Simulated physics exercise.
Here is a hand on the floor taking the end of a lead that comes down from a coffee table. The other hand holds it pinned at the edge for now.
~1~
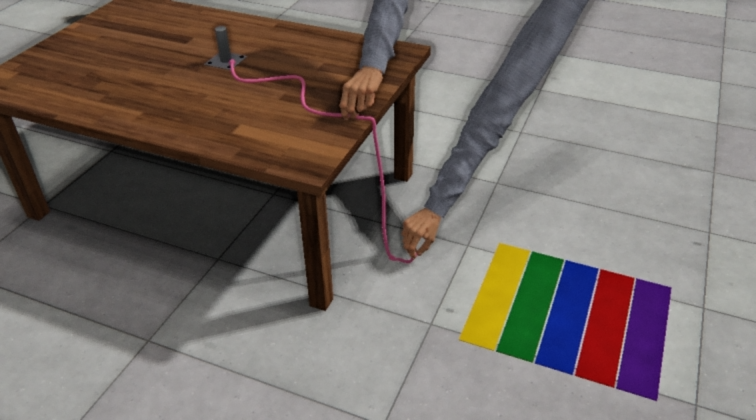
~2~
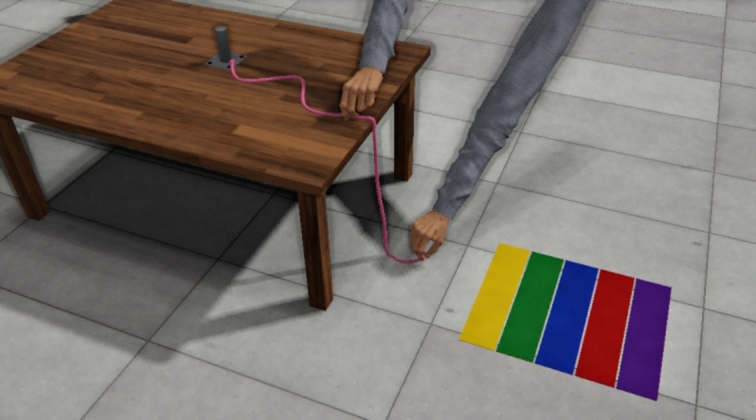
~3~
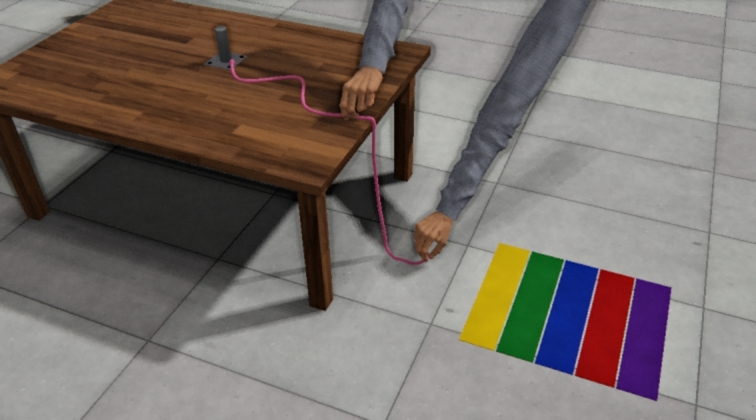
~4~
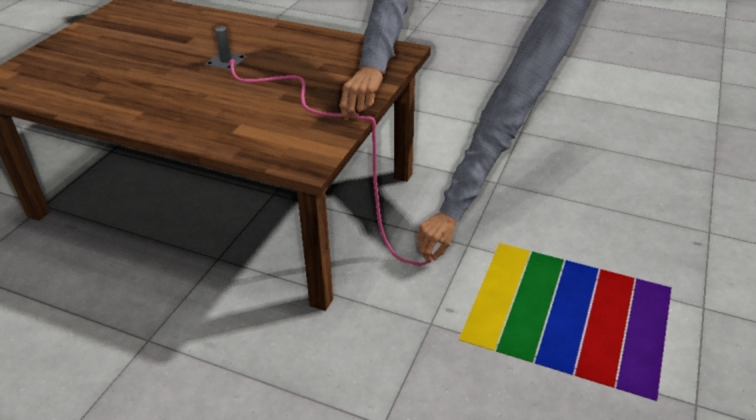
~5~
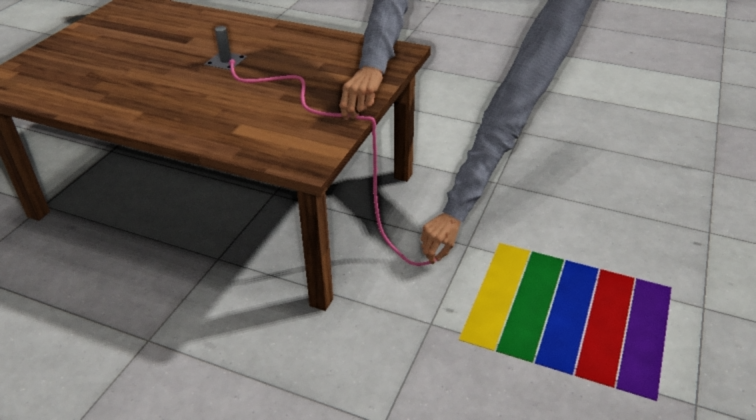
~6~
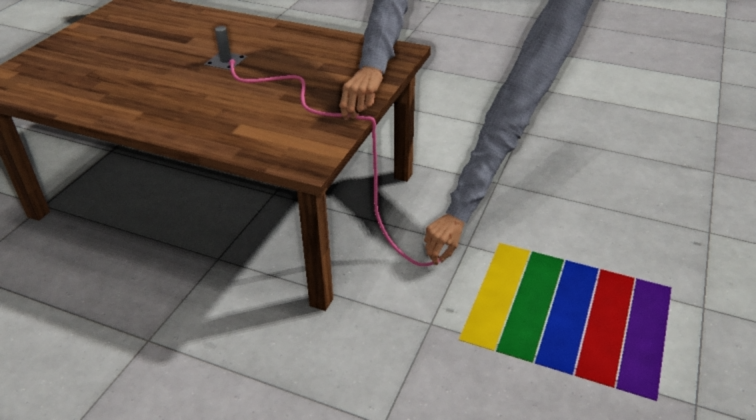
A hand held a pink cord at the edge of a wooden table while another hand, near the floor, moved the cord's end slightly to the right, nearer to some coloured stripes.
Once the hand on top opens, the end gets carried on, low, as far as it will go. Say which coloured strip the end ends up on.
It ends up on the blue strip.
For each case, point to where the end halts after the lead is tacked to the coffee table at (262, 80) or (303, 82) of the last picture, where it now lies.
(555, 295), then (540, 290).
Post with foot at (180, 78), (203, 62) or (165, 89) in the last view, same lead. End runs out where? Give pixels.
You'd find it around (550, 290), then (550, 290), and finally (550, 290).
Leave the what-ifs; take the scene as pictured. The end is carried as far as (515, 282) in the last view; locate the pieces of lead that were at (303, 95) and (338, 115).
They go to (334, 103) and to (380, 129).
A little later, end near (515, 282); over yellow.
Next, end near (551, 292); over green.
When it is tight, end near (573, 298); over blue. It gets as far as the blue strip.
